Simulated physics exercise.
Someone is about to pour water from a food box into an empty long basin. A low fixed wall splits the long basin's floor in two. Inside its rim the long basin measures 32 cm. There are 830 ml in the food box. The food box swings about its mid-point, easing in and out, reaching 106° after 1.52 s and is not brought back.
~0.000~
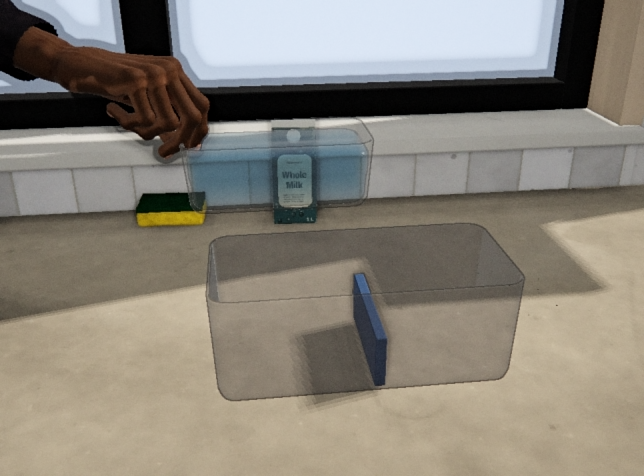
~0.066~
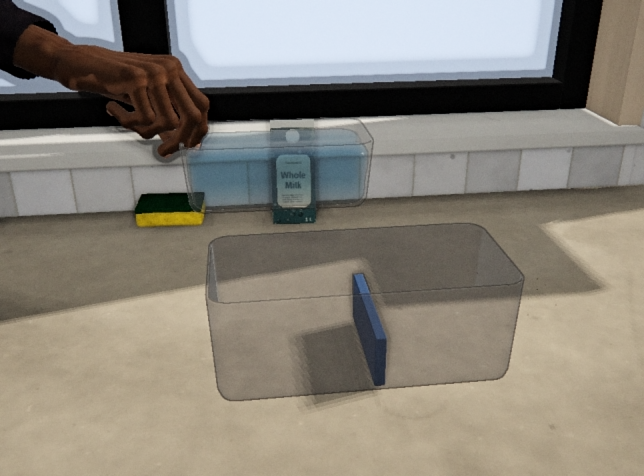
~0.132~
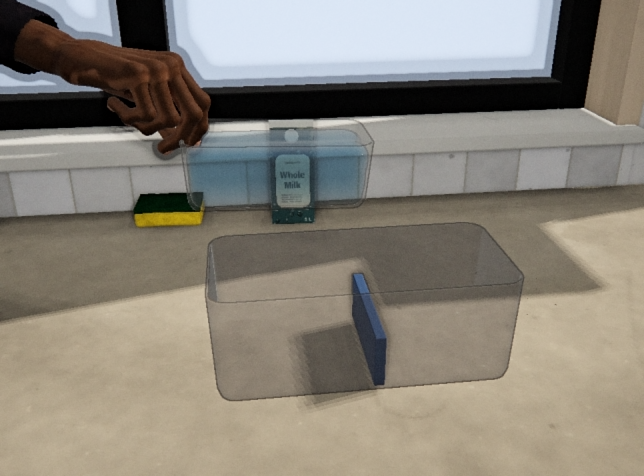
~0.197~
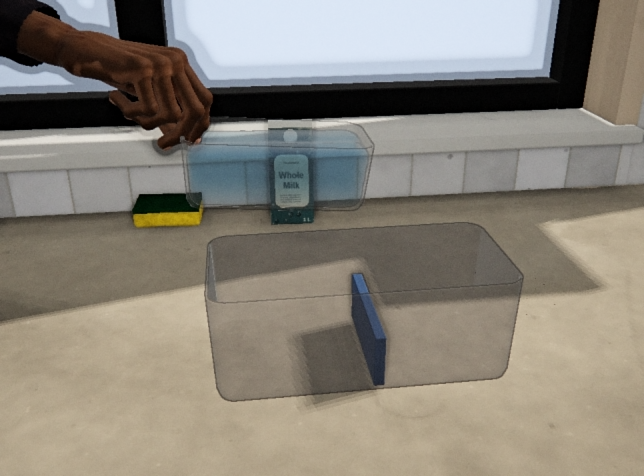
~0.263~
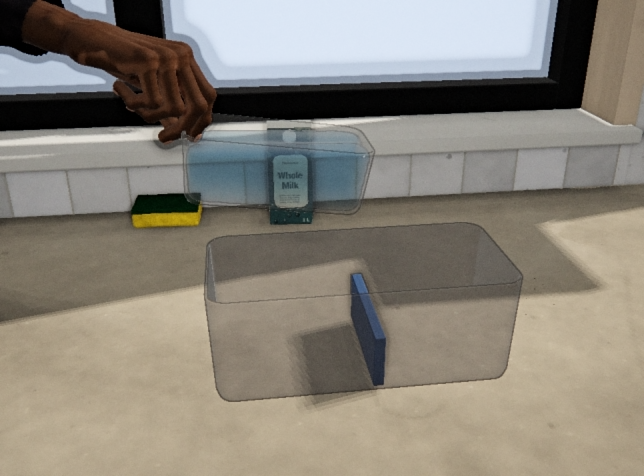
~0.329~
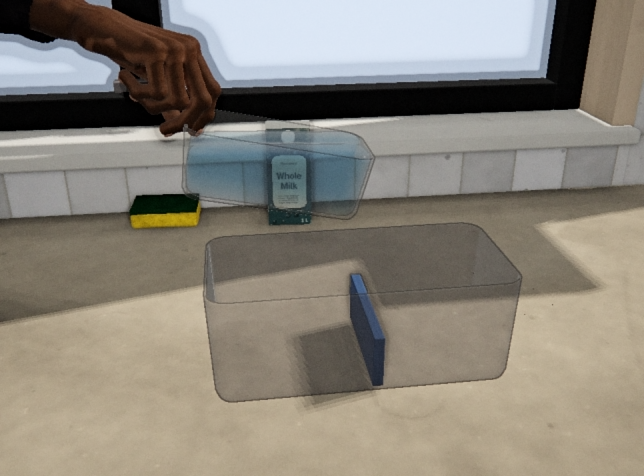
A clear box of blue water slowly tilted down to the right as a hand hovered over its left end, while the clear basin with a blue divider stayed still on the counter in front.
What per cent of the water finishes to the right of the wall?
Roughly 81 per cent is past the wall.
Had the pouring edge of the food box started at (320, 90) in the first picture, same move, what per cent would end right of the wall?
In that case some 70 per cent.
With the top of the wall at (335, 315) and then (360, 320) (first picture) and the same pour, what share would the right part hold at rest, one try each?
First 90, then 80 per cent.
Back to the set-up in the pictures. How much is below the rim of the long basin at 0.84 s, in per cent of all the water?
Some 42 per cent.
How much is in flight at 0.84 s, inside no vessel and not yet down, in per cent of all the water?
About 30 per cent.
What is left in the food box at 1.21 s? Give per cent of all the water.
Some 5 per cent.
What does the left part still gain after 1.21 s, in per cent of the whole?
Some 7 per cent.
Then, 0.84 s in, the tilt is 61° and 28 per cent is still to pour, 0 is left of the wall and 41 right of it.
Then, 1.21 s in, the tilt is 95° and 5 per cent is still to pour, 11 is left of the wall and 81 right of it.
Then, 1.60 s in, the tilt is 106° and 0 per cent is still to pour, 18 is left of the wall and 81 right of it.
Then, 2.02 s in, the tilt is 106° and 0 per cent is still to pour, 18 is left of the wall and 81 right of it.
Finally, 18 per cent lies left of the wall, 81 right of it and 1 outside.
